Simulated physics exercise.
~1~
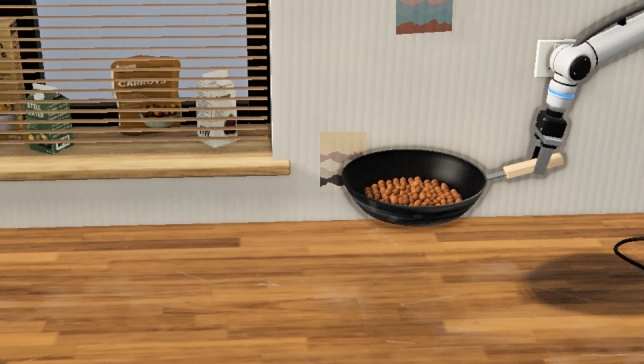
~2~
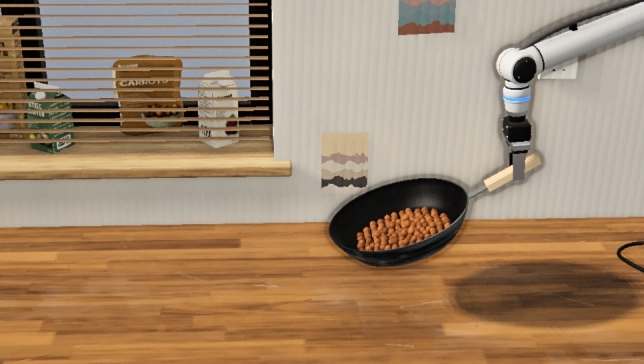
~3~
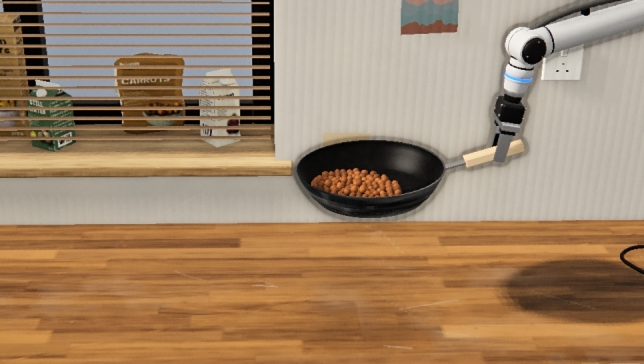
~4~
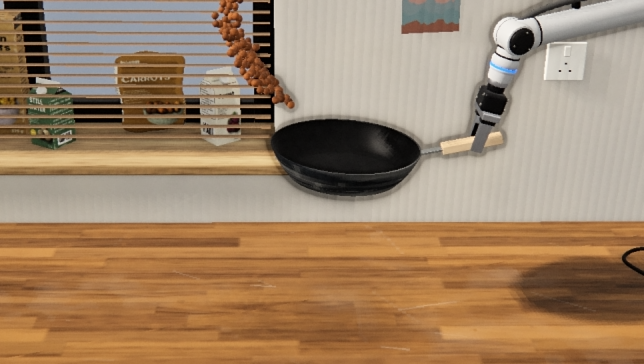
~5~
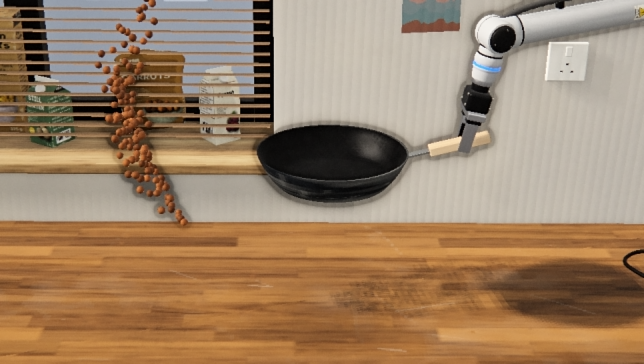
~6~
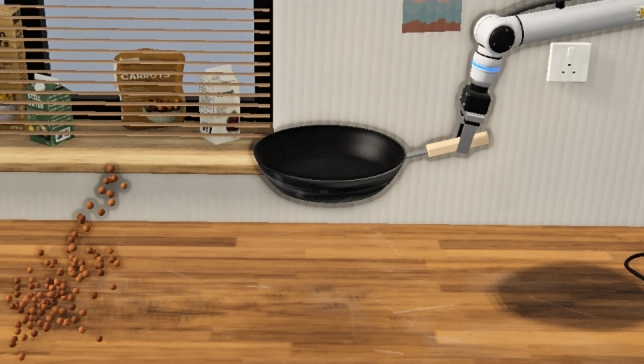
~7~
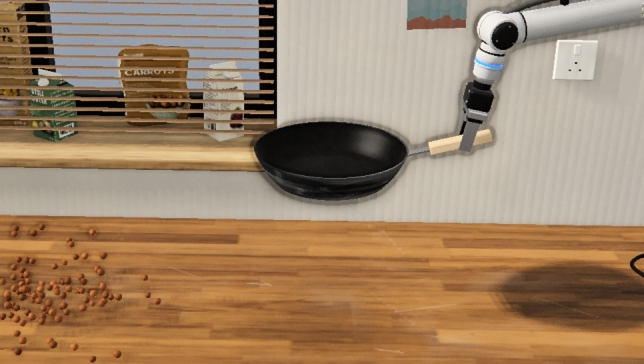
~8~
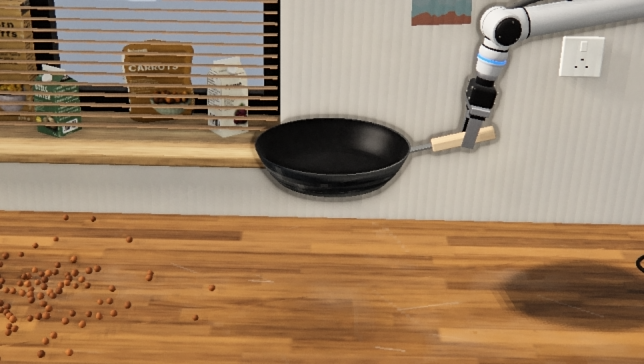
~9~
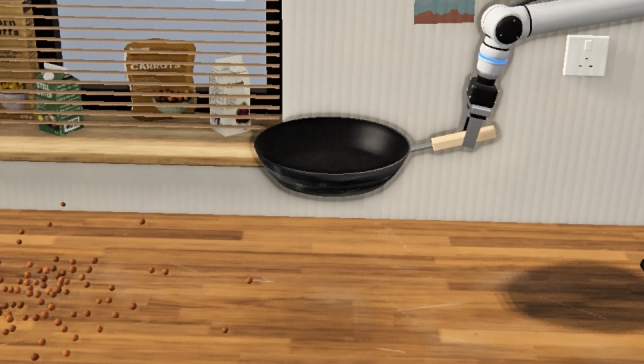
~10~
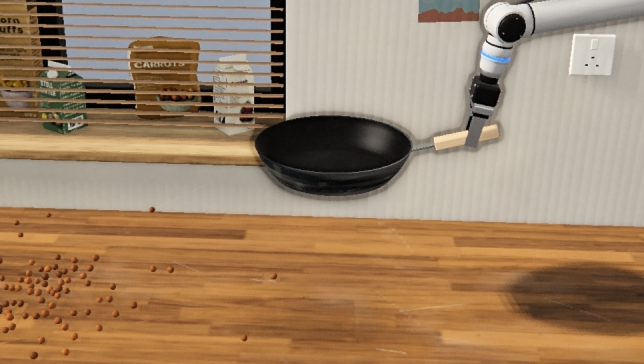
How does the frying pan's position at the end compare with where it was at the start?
The frying pan ends up further to the left and slightly higher than at the start. It begins clear of the windowsill's right end and finishes overlapping it.
